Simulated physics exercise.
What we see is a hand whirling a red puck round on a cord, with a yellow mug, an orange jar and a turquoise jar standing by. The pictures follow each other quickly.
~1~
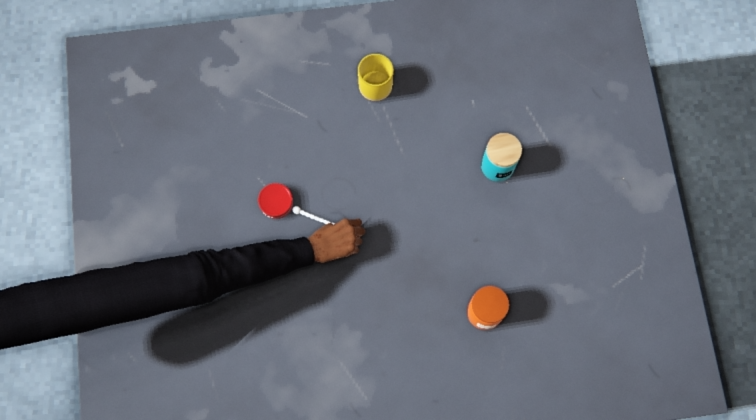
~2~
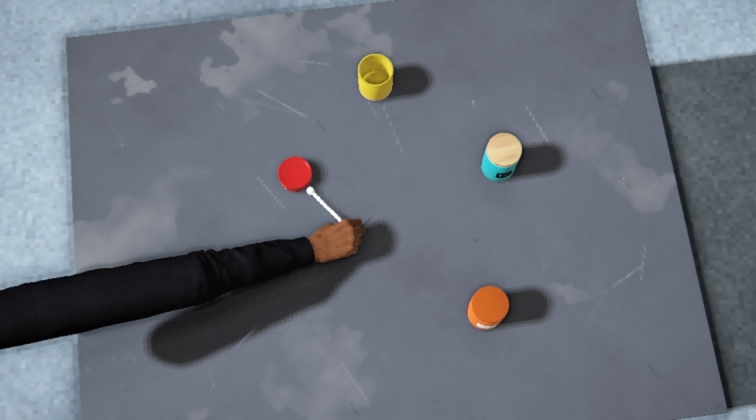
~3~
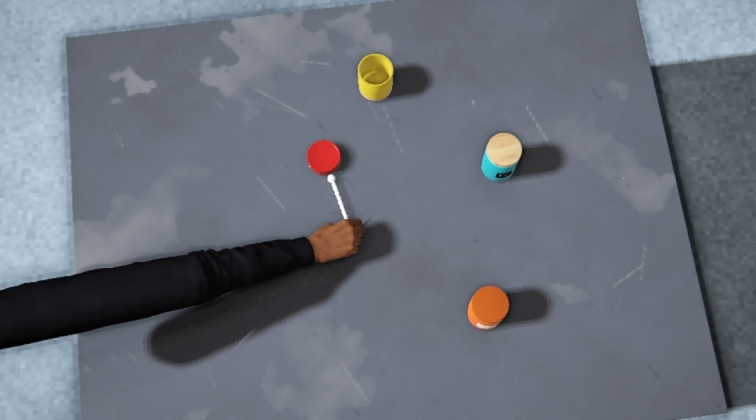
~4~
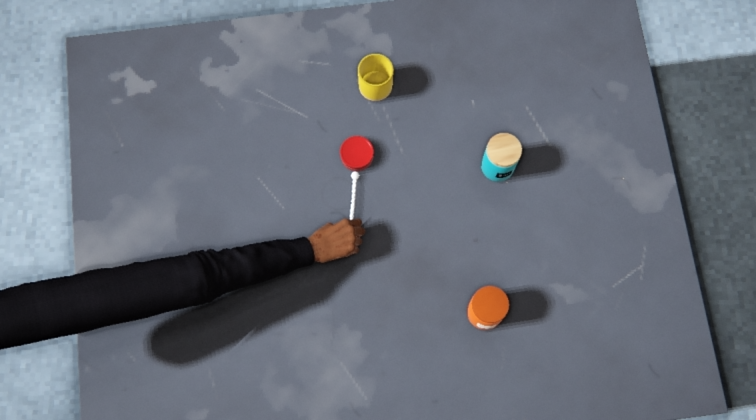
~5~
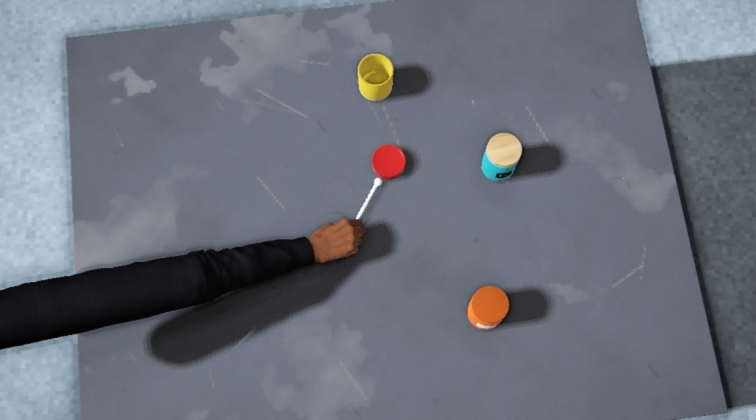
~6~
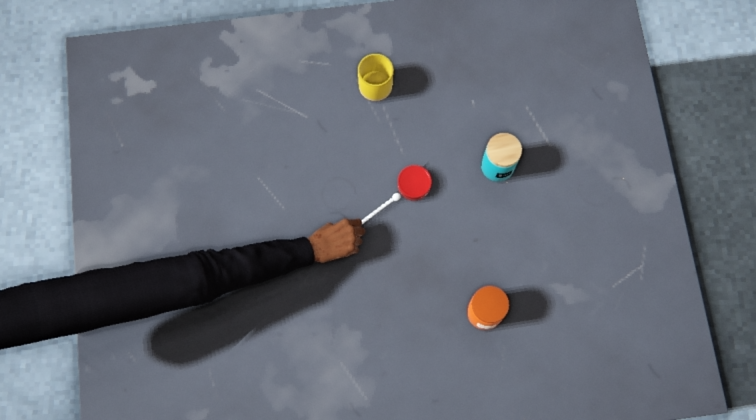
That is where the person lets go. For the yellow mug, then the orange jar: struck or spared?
The yellow mug stays untouched. The orange jar gets hit.
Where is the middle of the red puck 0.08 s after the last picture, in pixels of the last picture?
Near (447, 239).
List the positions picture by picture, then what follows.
The first frame shows red puck (275, 199); yellow mug (376, 70); orange jar (491, 304); turquoise jar (505, 149).
The second frame shows red puck (295, 173).
The third frame shows red puck (324, 156).
The fourth frame shows red puck (357, 152).
The fifth frame shows red puck (389, 161).
The sixth frame shows red puck (415, 181); yellow mug (376, 70); orange jar (491, 304); turquoise jar (505, 149); going round clockwise.
Then, 0.08 s after the last picture, puck near (447, 239).
Then, 0.20 s after the last picture, puck near (480, 291); orange jar pushed aside.
At rest, puck near (488, 303); orange jar pushed aside. The yellow mug remains clear and the orange jar takes the knock.
